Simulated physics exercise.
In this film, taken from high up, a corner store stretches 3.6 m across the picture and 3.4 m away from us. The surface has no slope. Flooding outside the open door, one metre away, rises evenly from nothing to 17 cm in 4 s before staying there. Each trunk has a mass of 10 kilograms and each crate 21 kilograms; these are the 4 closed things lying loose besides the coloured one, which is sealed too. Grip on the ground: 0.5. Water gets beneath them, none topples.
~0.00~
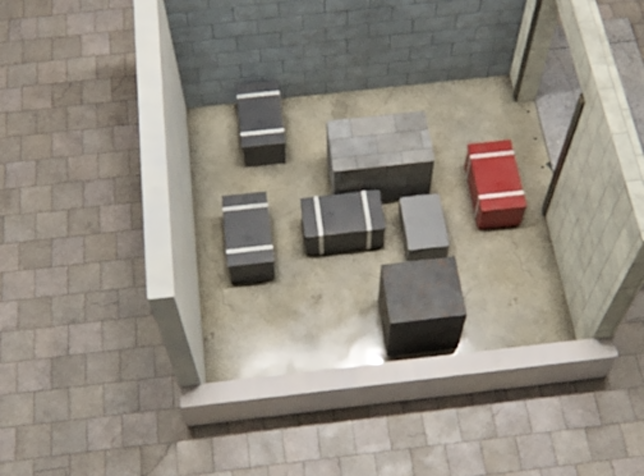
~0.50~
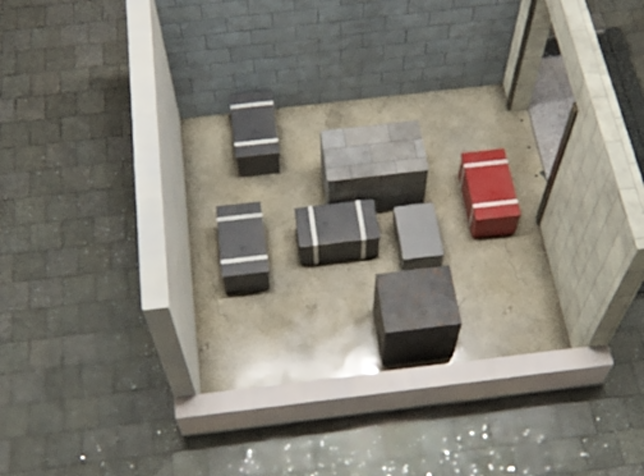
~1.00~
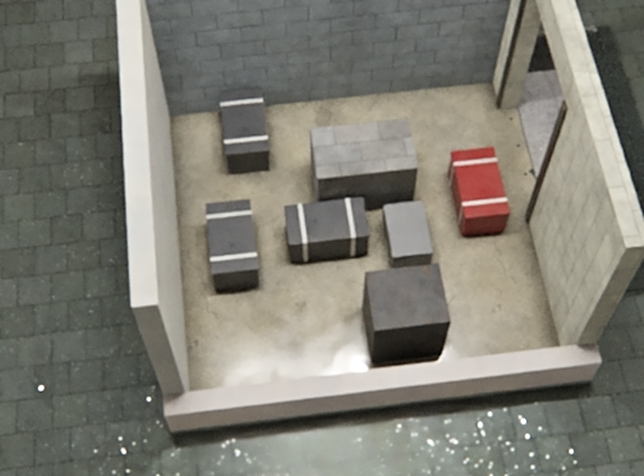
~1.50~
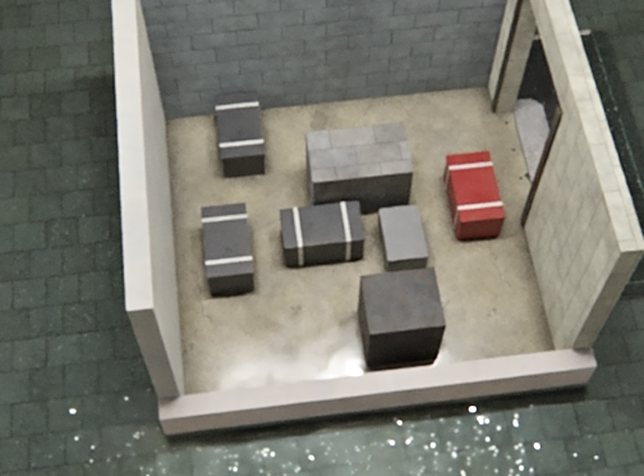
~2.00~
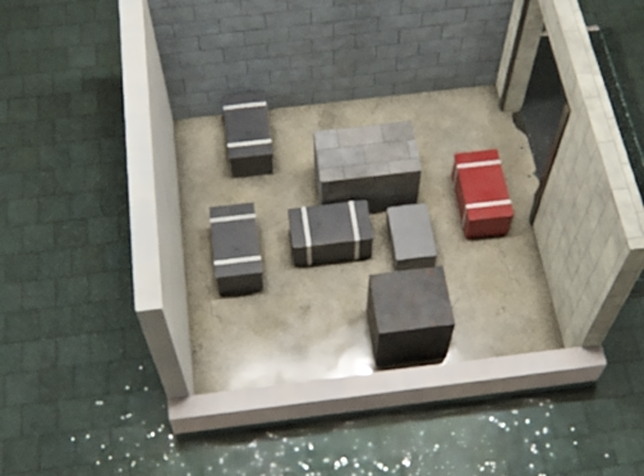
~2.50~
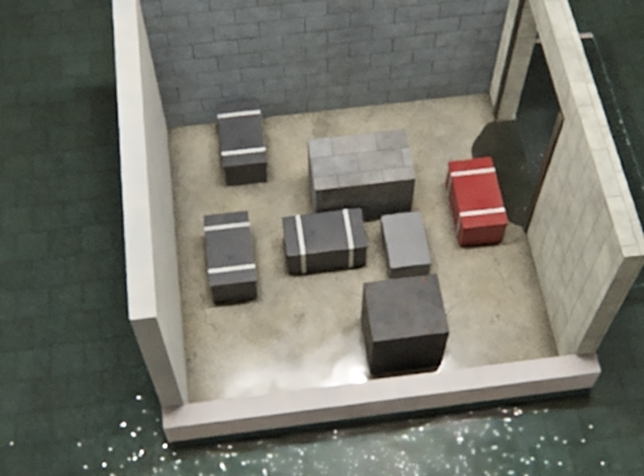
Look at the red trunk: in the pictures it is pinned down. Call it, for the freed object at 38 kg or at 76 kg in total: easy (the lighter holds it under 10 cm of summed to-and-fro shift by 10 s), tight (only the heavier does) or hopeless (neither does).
Tight.
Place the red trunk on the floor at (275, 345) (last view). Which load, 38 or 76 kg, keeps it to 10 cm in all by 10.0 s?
Result: Both pass.
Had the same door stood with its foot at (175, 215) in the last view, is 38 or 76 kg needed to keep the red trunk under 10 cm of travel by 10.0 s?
Short version: The light mass is sufficient.
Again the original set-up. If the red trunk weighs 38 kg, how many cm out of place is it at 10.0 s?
I'd put it at about 40 cm.
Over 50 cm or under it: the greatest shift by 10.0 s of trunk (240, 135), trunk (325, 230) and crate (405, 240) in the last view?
Reading the three in turn gives surpassed, not surpassed and not surpassed.
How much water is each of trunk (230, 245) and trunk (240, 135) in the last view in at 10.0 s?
About 8 and 7 cm.
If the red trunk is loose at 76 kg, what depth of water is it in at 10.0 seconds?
Close to 7 cm deep.
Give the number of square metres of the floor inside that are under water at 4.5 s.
Somewhere around 3.5 m2, roughly.
After 3.5 s the red trunk would be 0 cm from its start with 38 kg and 0 cm from its start with 76 kg; 4 cm of water round it then.
After 4.5 s the red trunk would be 4 cm from its start with 38 kg and 0 cm from its start with 76 kg; 7 cm of water round it then.
After 7.0 s the red trunk would be 39 cm from its start with 38 kg and 0 cm from its start with 76 kg; 6 cm of water round it then.
After 10.0 s the red trunk would be 43 cm from its start with 38 kg and 0 cm from its start with 76 kg; 7 cm of water round it then.
